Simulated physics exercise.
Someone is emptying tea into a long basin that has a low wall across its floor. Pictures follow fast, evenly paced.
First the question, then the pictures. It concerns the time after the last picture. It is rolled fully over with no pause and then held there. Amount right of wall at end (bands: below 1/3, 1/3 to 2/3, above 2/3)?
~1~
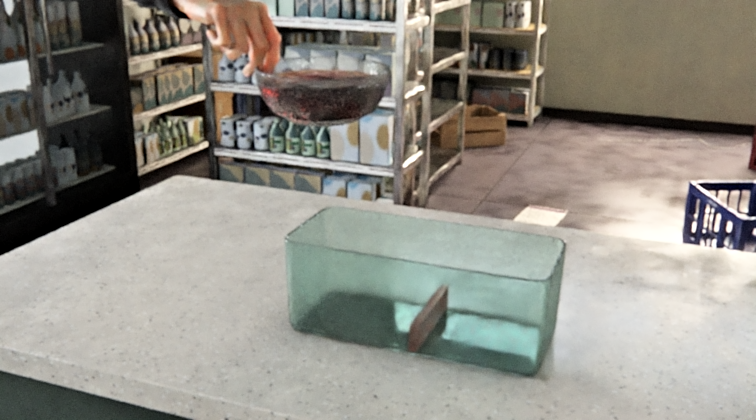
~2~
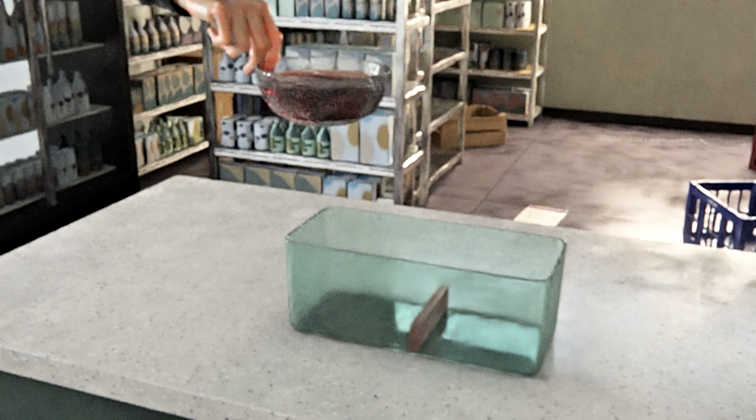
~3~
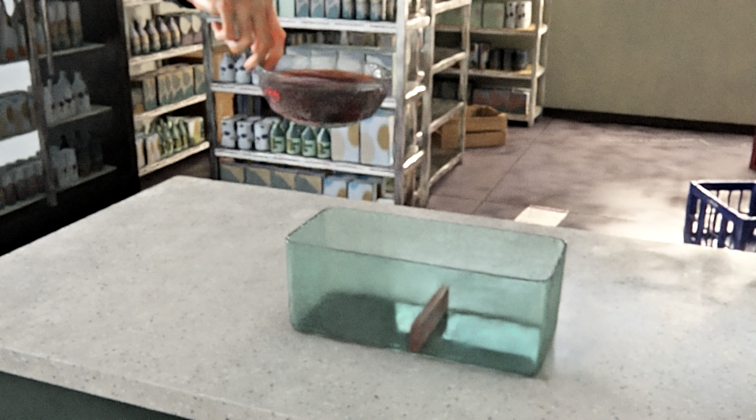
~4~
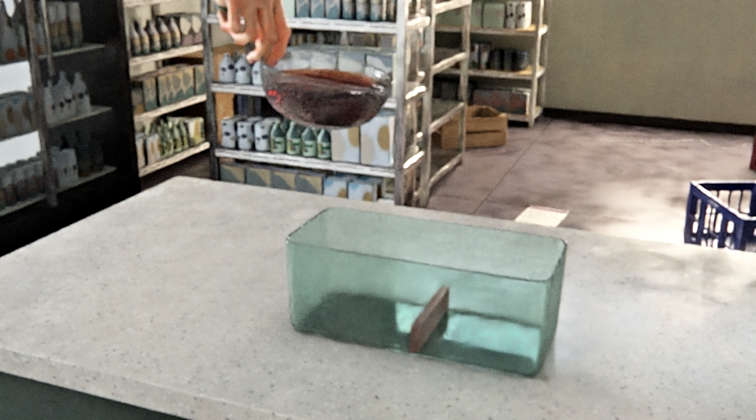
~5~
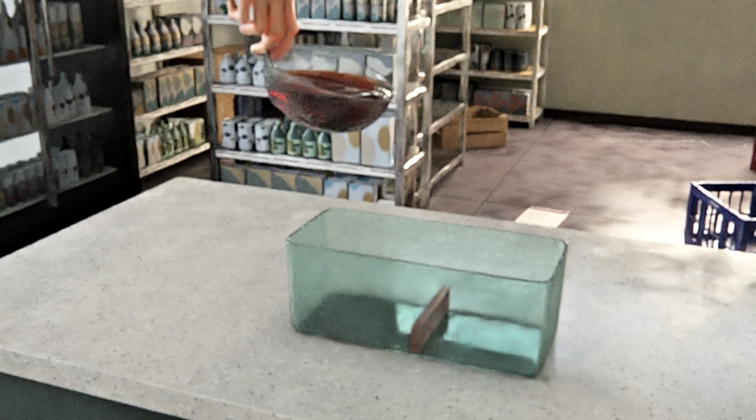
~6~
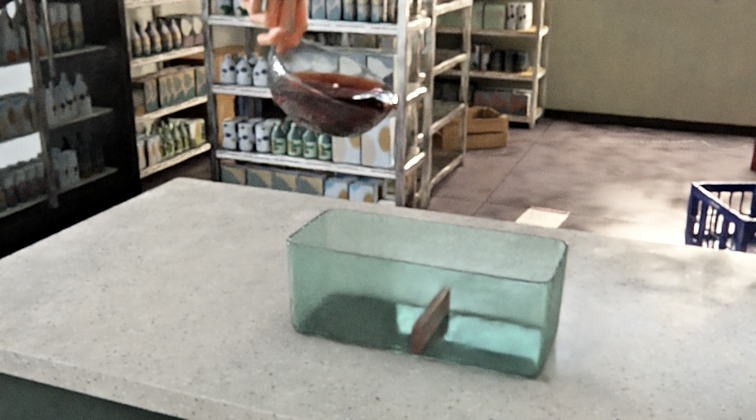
The share right of the wall is a middling part, a third to two thirds.
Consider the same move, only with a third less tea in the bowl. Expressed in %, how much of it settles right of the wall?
Roughly 30 percent.
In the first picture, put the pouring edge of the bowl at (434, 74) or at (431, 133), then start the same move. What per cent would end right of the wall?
It comes to 75 % the first time and 75 % the second.
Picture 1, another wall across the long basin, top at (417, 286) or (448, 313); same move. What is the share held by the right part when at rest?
Well, it's close to 65 per cent for the first one, then 25 per cent for the other.
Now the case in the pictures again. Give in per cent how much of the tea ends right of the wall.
I'd put it at around 50 %.
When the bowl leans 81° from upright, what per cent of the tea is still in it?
Some 20 per cent has not yet come out.
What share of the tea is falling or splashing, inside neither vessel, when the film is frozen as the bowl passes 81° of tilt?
It comes to 55 per cent or so.
A moment on, the bowl is tipped on its side and 19 per cent is still to pour, 7 is left of the wall and 21 right of it.
Next, the bowl is tipped on its side and 2 per cent is still to pour, 41 is left of the wall and 51 right of it.
Then the bowl is tipped on its side and 0 per cent is still to pour, 49 is left of the wall and 50 right of it.
Later the bowl is tipped on its side and 0 per cent is still to pour, 49 is left of the wall and 50 right of it.
At rest 49 per cent lies left of the wall, 50 right of it and 1 outside.
